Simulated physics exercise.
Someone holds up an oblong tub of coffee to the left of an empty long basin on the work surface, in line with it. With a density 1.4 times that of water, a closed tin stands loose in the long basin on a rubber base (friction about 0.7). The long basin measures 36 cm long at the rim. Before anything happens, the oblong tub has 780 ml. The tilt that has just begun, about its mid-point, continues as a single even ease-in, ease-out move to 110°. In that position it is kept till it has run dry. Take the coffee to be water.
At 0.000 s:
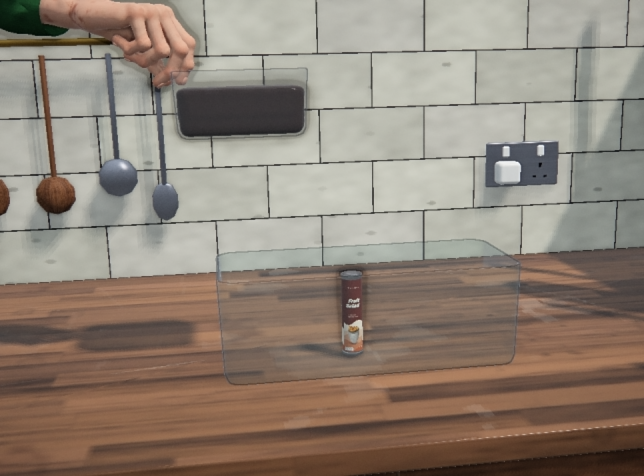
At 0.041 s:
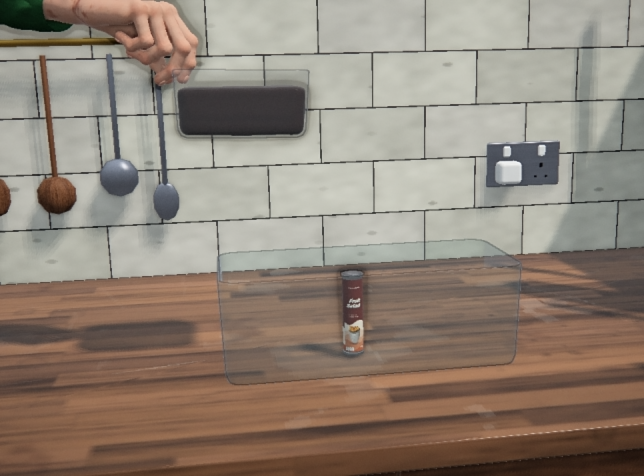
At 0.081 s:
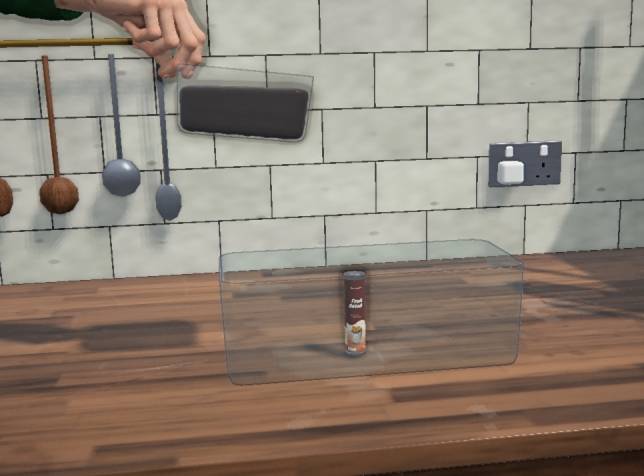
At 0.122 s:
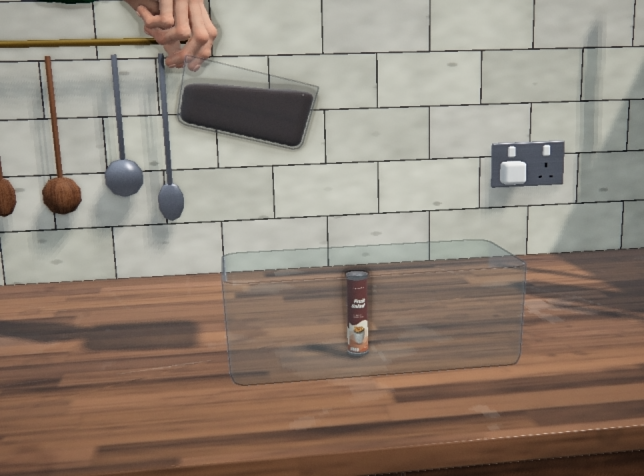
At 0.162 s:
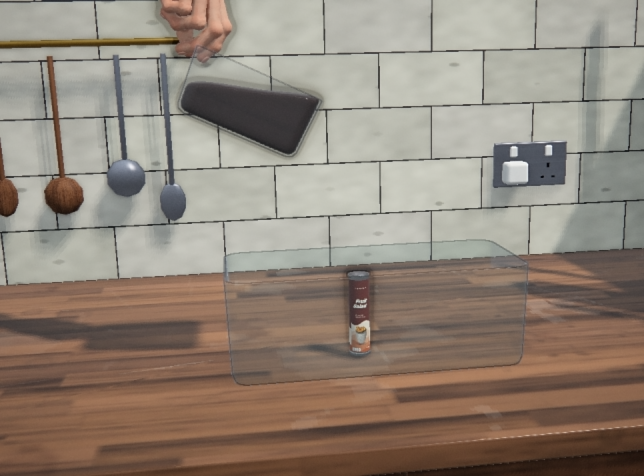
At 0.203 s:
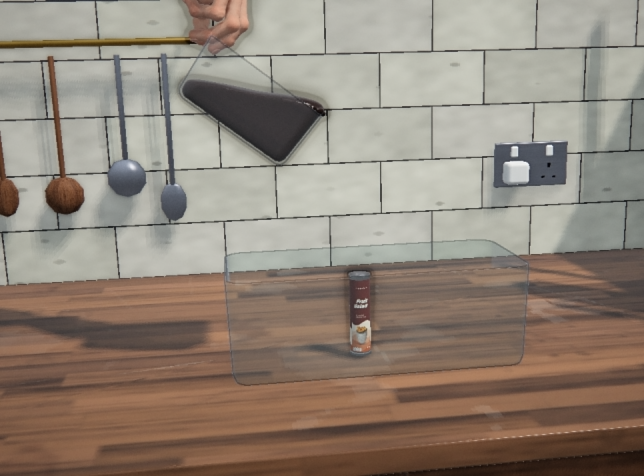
In a tiled kitchen, a hand holds an oblong tub of dark coffee up to the left of a clear, long basin with a closed tin standing in it on the wooden worktop. The tub tilts slowly, then more steeply, its right end dipping as the hand shifts right.
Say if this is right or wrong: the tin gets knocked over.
Wrong, it stays standing.
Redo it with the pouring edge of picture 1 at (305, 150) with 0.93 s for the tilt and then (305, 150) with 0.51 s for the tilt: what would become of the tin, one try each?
First it stays on its base; then it tips over.
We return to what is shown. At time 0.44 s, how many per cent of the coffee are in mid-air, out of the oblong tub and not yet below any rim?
Estimate: About 66 % of all of it.
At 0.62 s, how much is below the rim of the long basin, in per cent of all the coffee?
Some 90 percent of the total.
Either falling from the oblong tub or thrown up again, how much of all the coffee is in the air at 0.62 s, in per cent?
Estimated airborne part: Roughly 7 per cent.
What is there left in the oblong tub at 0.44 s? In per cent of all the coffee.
Portion remaining: Approx. 14 per cent.
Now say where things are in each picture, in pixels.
In the first frame, tilt 0°; pouring edge (303, 71); surface from (178, 91) to (301, 87); the long basin's rim runs from (217, 269) to (501, 253); the tin's top is at (351, 278).
In the second frame, tilt 2°; pouring edge (304, 73); surface from (178, 90) to (302, 88).
In the third frame, tilt 7°; pouring edge (309, 79); surface from (182, 88) to (305, 90).
In the fourth frame, tilt 15°; pouring edge (314, 88); surface from (185, 87) to (310, 94).
In the fifth frame, tilt 25°; pouring edge (317, 101); surface from (185, 86) to (315, 97).
In the sixth frame, tilt 38°; pouring edge (316, 116); surface from (184, 83) to (309, 101); 4 per cent is over the edge.
After 0.44 s the tilt is 106° and 14 per cent is still to pour; the tin stands where it began.
After 0.62 s the tilt is 110° and 2 per cent is still to pour; the tin stands where it began.
After 0.81 s the tilt is 110° and 0 per cent is still to pour; the tin stands where it began.
After 1.01 s the tilt is 110° and 0 per cent is still to pour; the tin stands where it began.
In the end the tin stands where it began.
